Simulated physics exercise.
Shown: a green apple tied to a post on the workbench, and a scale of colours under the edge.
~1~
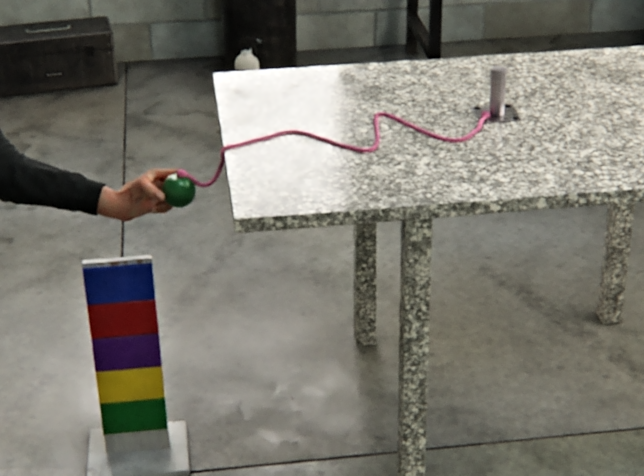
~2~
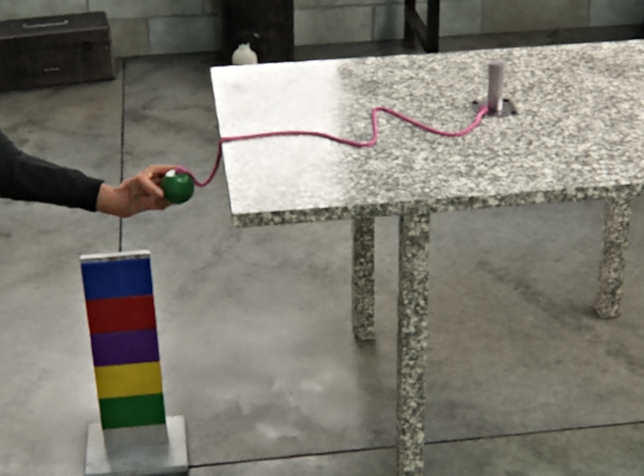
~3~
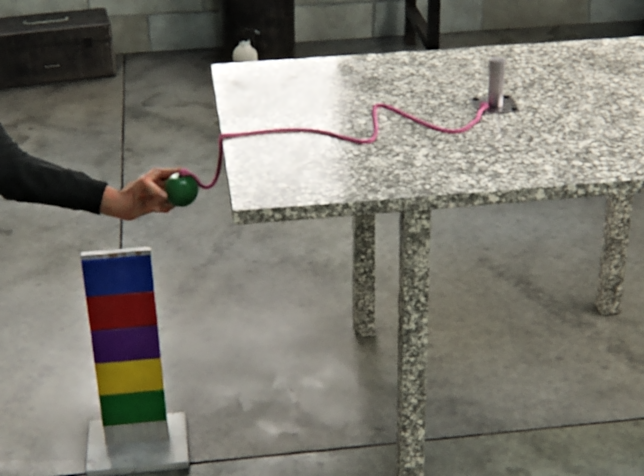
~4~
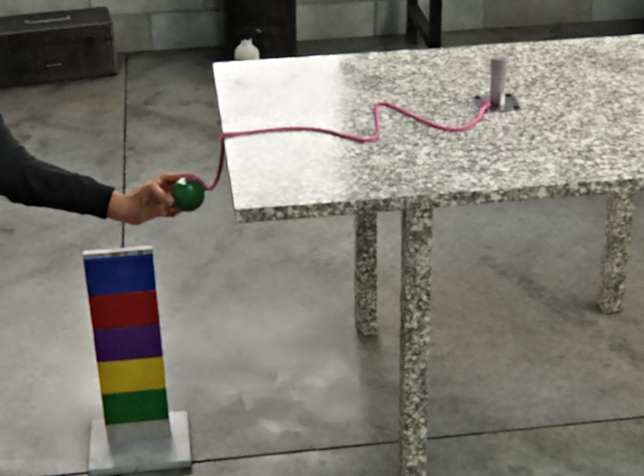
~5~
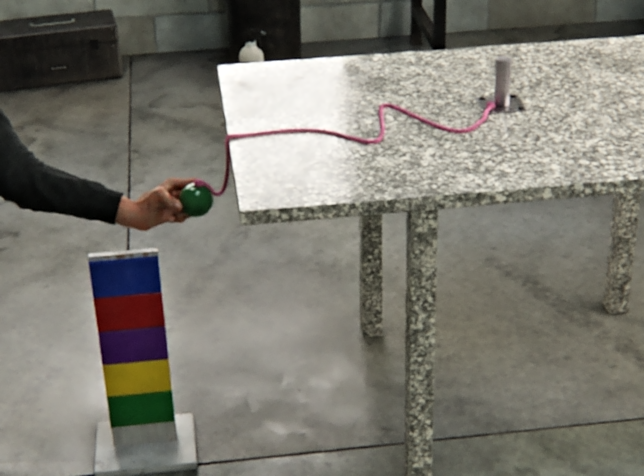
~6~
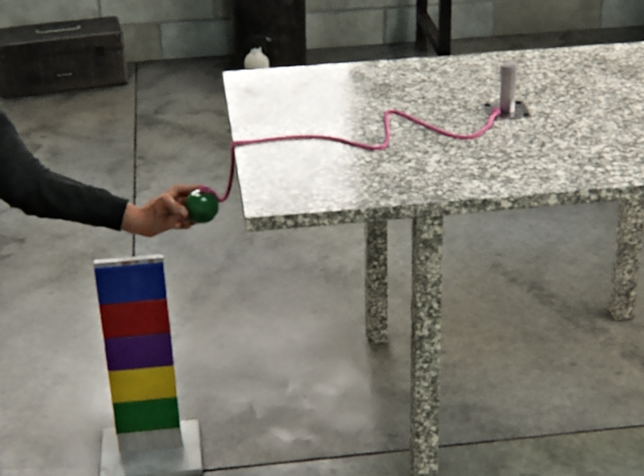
In a room with a grey floor and pale block wall, seen from slightly above, a speckled workbench stands at right. A hand at left holds a round green object on a pink cord tied to a post on the bench, above an upright scale of blue, red, purple, yellow and green. The cord flattens slightly, then the hand eases down and right while the camera sways gently.
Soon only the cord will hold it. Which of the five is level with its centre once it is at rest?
Yellow.
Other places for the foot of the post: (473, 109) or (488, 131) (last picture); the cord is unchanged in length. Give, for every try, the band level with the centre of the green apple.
Result 1: Green. Result 2: Green.
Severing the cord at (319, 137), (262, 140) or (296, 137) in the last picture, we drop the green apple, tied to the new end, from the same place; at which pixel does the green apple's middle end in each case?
Roughly at (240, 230) for the first, (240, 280) for the second and (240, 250) for the third.
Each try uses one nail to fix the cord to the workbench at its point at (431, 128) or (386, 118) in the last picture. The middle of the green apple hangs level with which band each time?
Purple, then red.
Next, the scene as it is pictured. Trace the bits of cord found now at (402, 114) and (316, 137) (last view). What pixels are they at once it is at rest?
About (342, 132), and the other about (238, 214).
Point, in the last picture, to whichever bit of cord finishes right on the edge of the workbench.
Near pixel (377, 148).
Early on, apple near (272, 364); level with yellow.
Midway, apple near (244, 371); level with yellow.
Finally, apple near (252, 370); level with yellow. The cord holds its middle at yellow.
